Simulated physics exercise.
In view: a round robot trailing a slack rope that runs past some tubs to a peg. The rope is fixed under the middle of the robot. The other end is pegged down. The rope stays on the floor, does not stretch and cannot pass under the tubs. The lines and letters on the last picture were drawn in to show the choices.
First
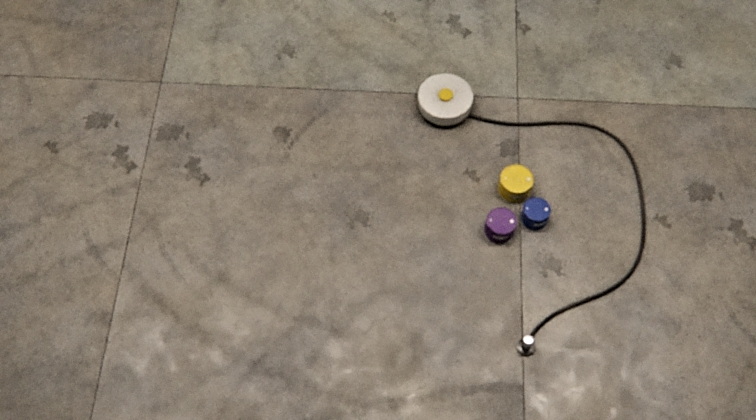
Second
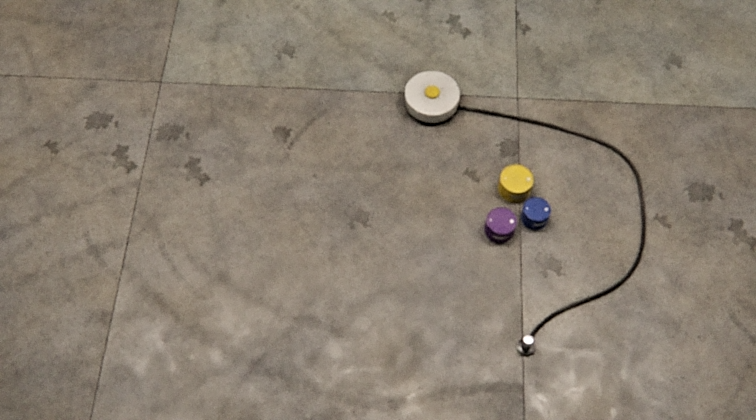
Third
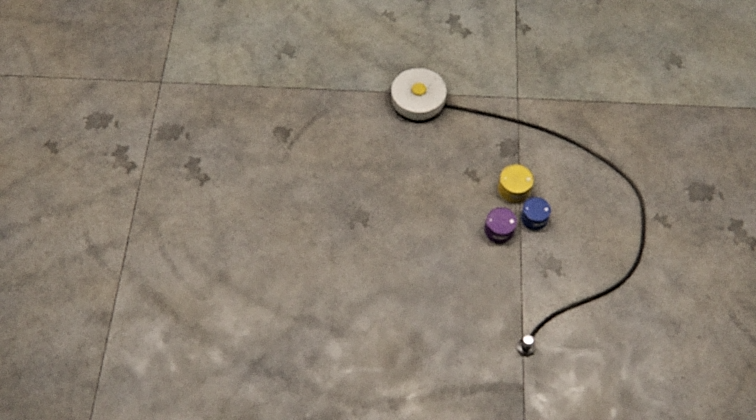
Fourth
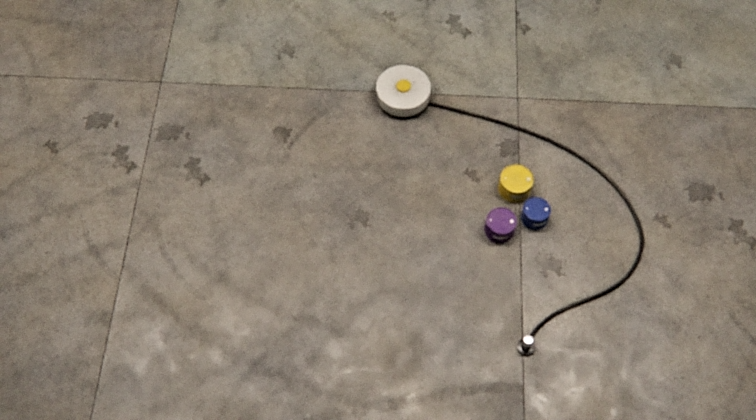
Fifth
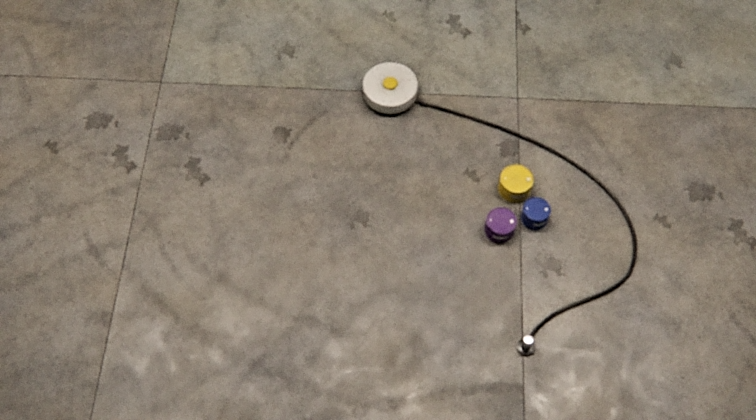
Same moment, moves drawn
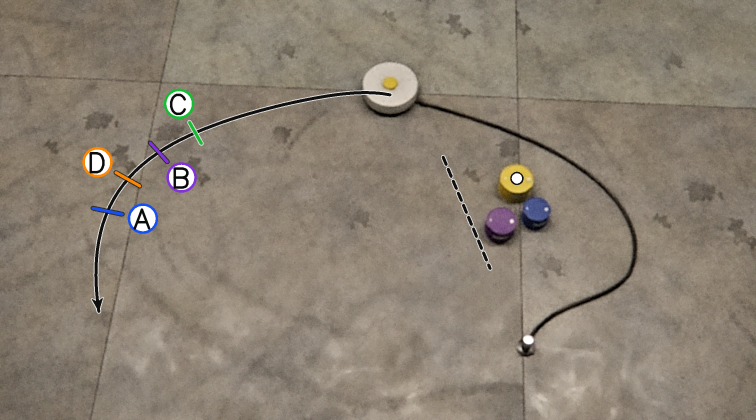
A mottled grey-brown tiled floor with dark seams is seen from above at a slant, the view staying still. A round white robot with a yellow centre sits above three small tubs, yellow, blue and purple, and trails a black cord that bows out to the right and back to a small metallic peg below. The robot slides steadily a short way left and slightly up, drawing the cord's upper part straighter while the tubs stay put.
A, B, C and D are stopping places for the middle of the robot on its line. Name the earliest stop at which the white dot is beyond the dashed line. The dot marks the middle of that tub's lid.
B.
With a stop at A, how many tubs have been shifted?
By then, three.
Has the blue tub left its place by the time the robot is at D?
Yes.
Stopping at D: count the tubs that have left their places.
Three.
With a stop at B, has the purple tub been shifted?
Yes.
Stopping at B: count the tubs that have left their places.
Three.
On the marked copy, A at (108, 211); B at (159, 152); C at (195, 133); D at (128, 179); the dashed line at (466, 211); the route from (390, 95) via (181, 140) to (99, 311); the white dot at (517, 178).
Taking B. A third of the way, robot (308, 94); yellow tub (516, 184).
Two thirds of the way, robot (224, 116); blue tub (522, 214); yellow tub (496, 199).
When it is over, robot (157, 147); blue tub (486, 235); yellow tub (460, 220); purple tub (462, 248); the dot on the yellow tub is over the dashed line.
As for the rest, A does it too, but is farther than needed; C leaves the dotted tub short, at (480, 207); D does it too, but is farther than needed.
